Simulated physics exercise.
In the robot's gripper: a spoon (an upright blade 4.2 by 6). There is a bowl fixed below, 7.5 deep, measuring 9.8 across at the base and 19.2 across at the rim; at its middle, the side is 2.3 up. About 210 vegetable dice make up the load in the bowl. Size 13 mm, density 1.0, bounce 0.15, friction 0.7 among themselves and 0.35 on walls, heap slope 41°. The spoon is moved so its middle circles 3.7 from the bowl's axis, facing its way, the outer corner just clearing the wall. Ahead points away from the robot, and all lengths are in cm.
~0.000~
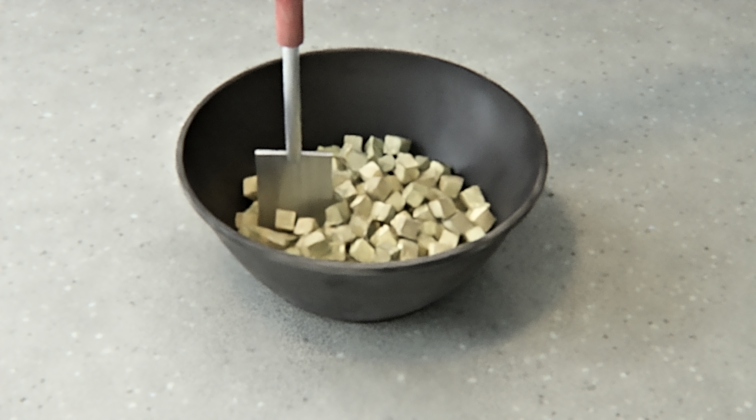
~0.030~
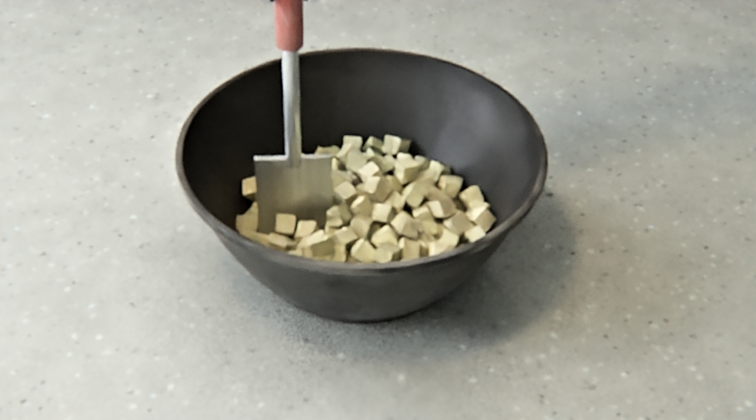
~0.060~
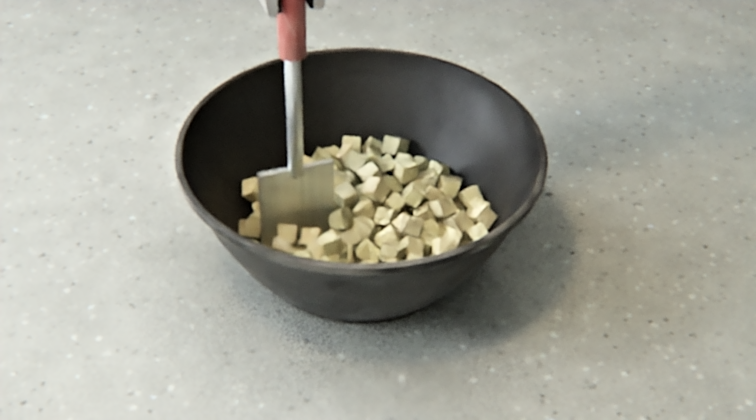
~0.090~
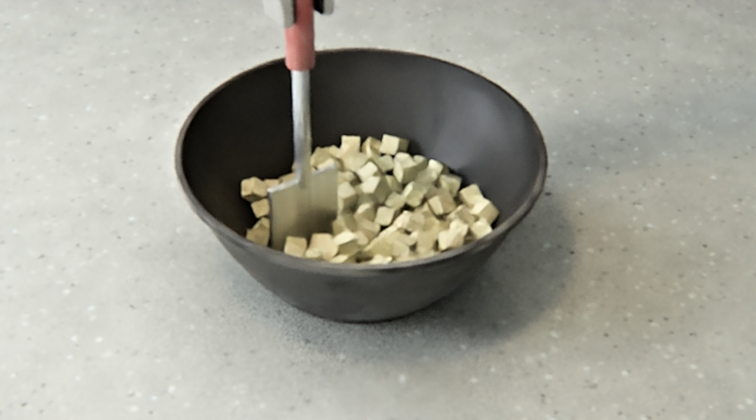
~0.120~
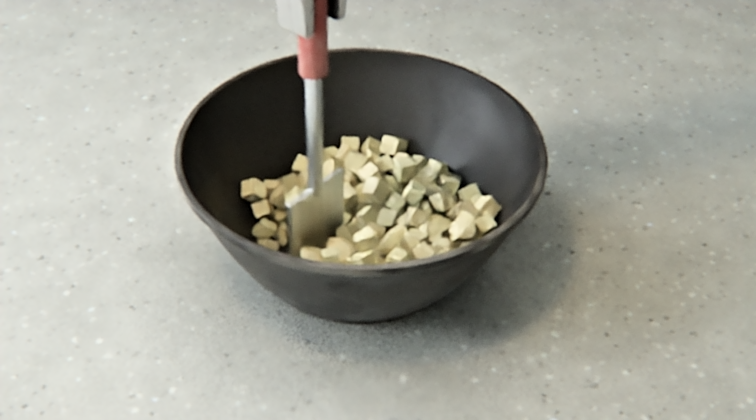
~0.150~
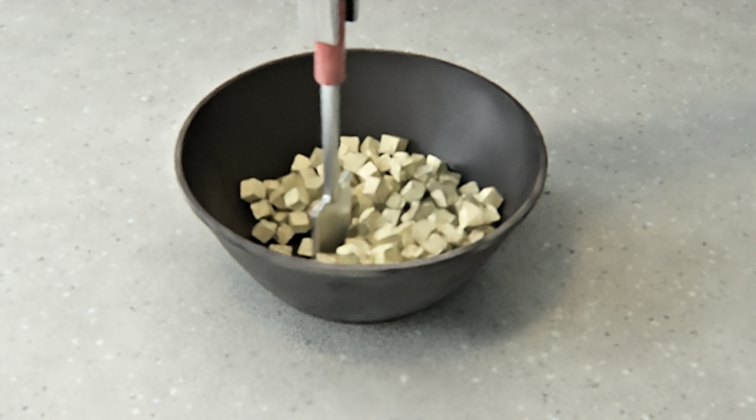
In a dark bowl, a gripper moves a spatula rightward through pale cubes, turning it edge-on.
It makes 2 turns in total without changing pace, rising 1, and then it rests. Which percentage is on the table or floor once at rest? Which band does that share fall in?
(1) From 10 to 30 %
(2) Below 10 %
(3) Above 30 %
(2) Below 10 %.
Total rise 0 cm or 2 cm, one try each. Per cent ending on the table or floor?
Trial one: Roughly 10 %; trial two: Roughly 5 %.
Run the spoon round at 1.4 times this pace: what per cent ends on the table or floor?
It would come to around 5 percent.
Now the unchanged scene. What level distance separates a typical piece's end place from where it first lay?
4 centimetres.
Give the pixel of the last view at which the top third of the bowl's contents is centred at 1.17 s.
At about (409, 101).
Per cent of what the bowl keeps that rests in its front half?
About 65 per cent.
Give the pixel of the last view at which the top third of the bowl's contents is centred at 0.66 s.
Centre estimate: Approx. (252, 180) px.
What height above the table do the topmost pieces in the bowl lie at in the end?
Height: Roughly 8.5 cm.
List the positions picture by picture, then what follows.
Spoon neck at (293, 130), 0° round; upper third of the load around (375, 208), from x 245 to 480, top at y 145; 208 in the bowl, in the first frame.
Spoon neck at (293, 134), 6° round; upper third of the load around (376, 214), from x 245 to 480, top at y 145, in the second frame.
Spoon neck at (295, 144), 20° round; upper third of the load around (376, 224), from x 250 to 485, top at y 145, in the third frame.
Spoon neck at (303, 154), 35° round; upper third of the load around (388, 233), from x 255 to 485, top at y 145, in the fourth frame.
Spoon neck at (315, 163), 50° round; upper third of the load around (391, 243), from x 255 to 485, top at y 145, in the fifth frame.
Spoon neck at (331, 169), 65° round; upper third of the load around (402, 242), from x 255 to 490, top at y 145; 208 in the bowl, in the sixth frame.
After 0.66 s, 323° round, highest piece 8 above the table; 205 in the bowl, 2 on the table or floor, 1 in flight or on the tool.
After 1.17 s, 221° round, highest piece 10 above the table; 203 in the bowl, 4 on the table or floor, 1 in flight or on the tool.
After 1.63 s, 0° round, highest piece 8 above the table; 197 in the bowl, 11 on the table or floor.
After 2.33 s, 0° round, highest piece 8 above the table; 197 in the bowl, 11 on the table or floor.
At rest, 197 in the bowl, 11 on the table or floor. That is 5 % on the table or floor.
